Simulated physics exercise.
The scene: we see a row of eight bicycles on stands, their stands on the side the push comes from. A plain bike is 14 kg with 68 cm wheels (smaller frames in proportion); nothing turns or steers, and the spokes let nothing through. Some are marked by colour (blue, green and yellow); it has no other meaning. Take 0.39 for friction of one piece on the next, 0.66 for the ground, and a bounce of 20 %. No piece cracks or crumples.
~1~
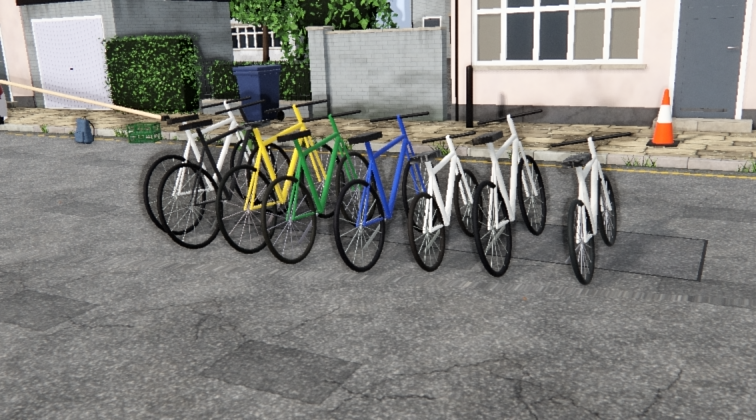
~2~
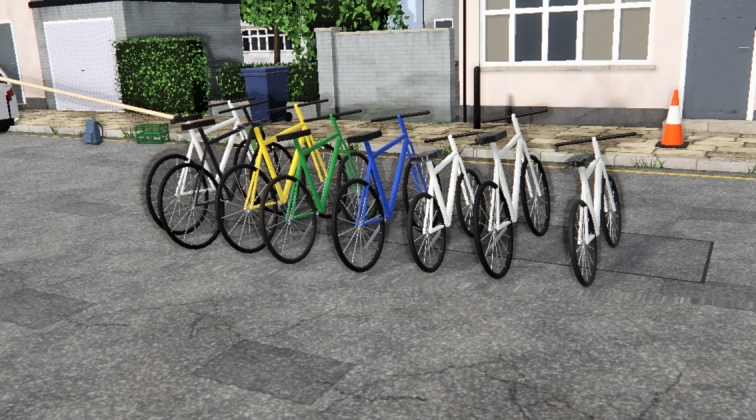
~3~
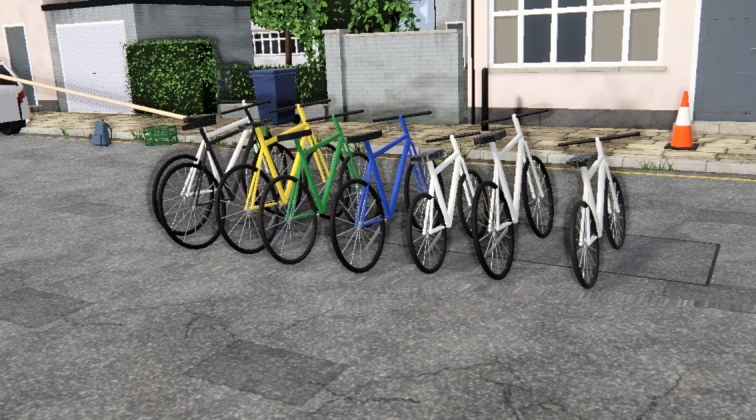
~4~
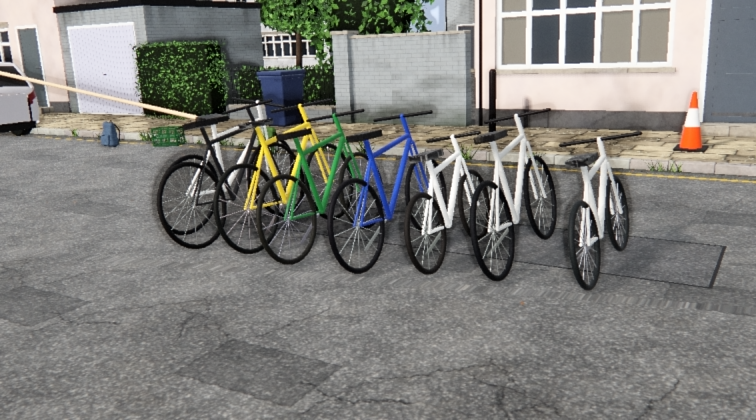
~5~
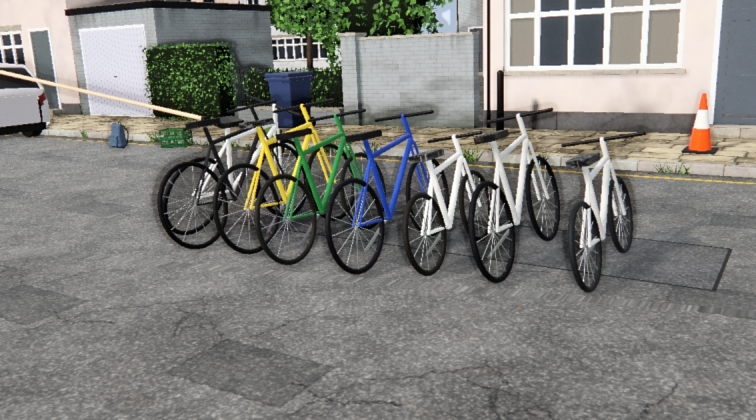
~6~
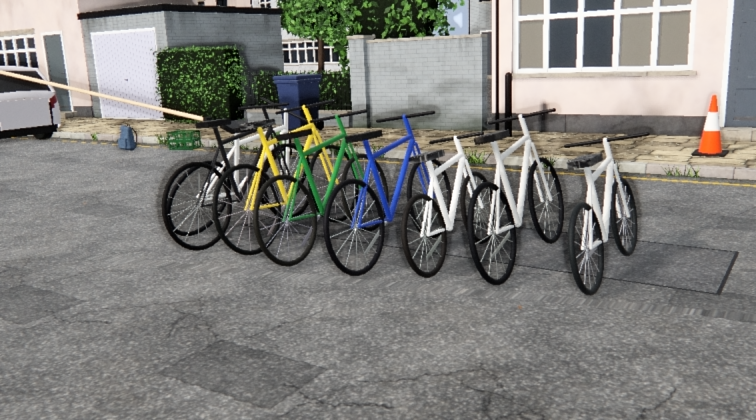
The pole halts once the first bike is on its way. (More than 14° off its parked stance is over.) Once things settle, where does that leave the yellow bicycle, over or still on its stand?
That bicycle falls.
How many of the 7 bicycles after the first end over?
It comes to 4.
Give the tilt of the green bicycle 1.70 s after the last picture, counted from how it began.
Roughly 10°.
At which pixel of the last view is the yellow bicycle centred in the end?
Around (342, 197).
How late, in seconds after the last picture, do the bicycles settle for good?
Around 3.0 s.
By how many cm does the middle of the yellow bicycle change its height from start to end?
It ends some 20 cm lower.
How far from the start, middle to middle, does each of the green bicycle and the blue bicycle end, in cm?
Moved: Green 40, blue 10.
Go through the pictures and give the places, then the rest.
In the first picture (places mark the middle of the side facing us; the camera moves round a little), pole end (162, 119) 12 cm from the first bicycle; yellow bicycle (317, 166); green bicycle (353, 176); blue bicycle (421, 181); the rest undisturbed.
Pole end pushing; yellow bicycle (318, 165), in the second picture.
Pole end pushing; yellow bicycle (319, 166); the rest undisturbed, in the third picture.
Pole end pushing; yellow bicycle (320, 166); the rest undisturbed, in the fourth picture.
Pole end (202, 120) stopped; yellow bicycle (320, 166); the rest undisturbed, in the fifth picture.
Pole end (204, 120) stopped; yellow bicycle (322, 167); blue bicycle (423, 183); green bicycle (355, 177); steepest lean 8°, the bicycle at (270, 169); one has shifted, in the sixth picture.
Then, 0.96 s after the last picture, 1 of the 7 other bicycles over; yellow bicycle leaning 4°.
Then, 1.70 s after the last picture, 2 of the 7 other bicycles over; yellow bicycle leaning 22°; green bicycle leaning 10°.
Then, 2.26 s after the last picture, 3 of the 7 other bicycles over; yellow bicycle leaning 50°; green bicycle leaning 36°.
Then, 2.48 s after the last picture, 3 of the 7 other bicycles over; yellow bicycle leaning 59°; green bicycle leaning 39°.
At rest, 4 of the 7 other bicycles over; yellow bicycle leaning 59°; green bicycle leaning 38°; blue bicycle leaning 11°. Three left standing. As the last picture would show them, middles, yellow bicycle near (342, 197), green bicycle near (371, 192).
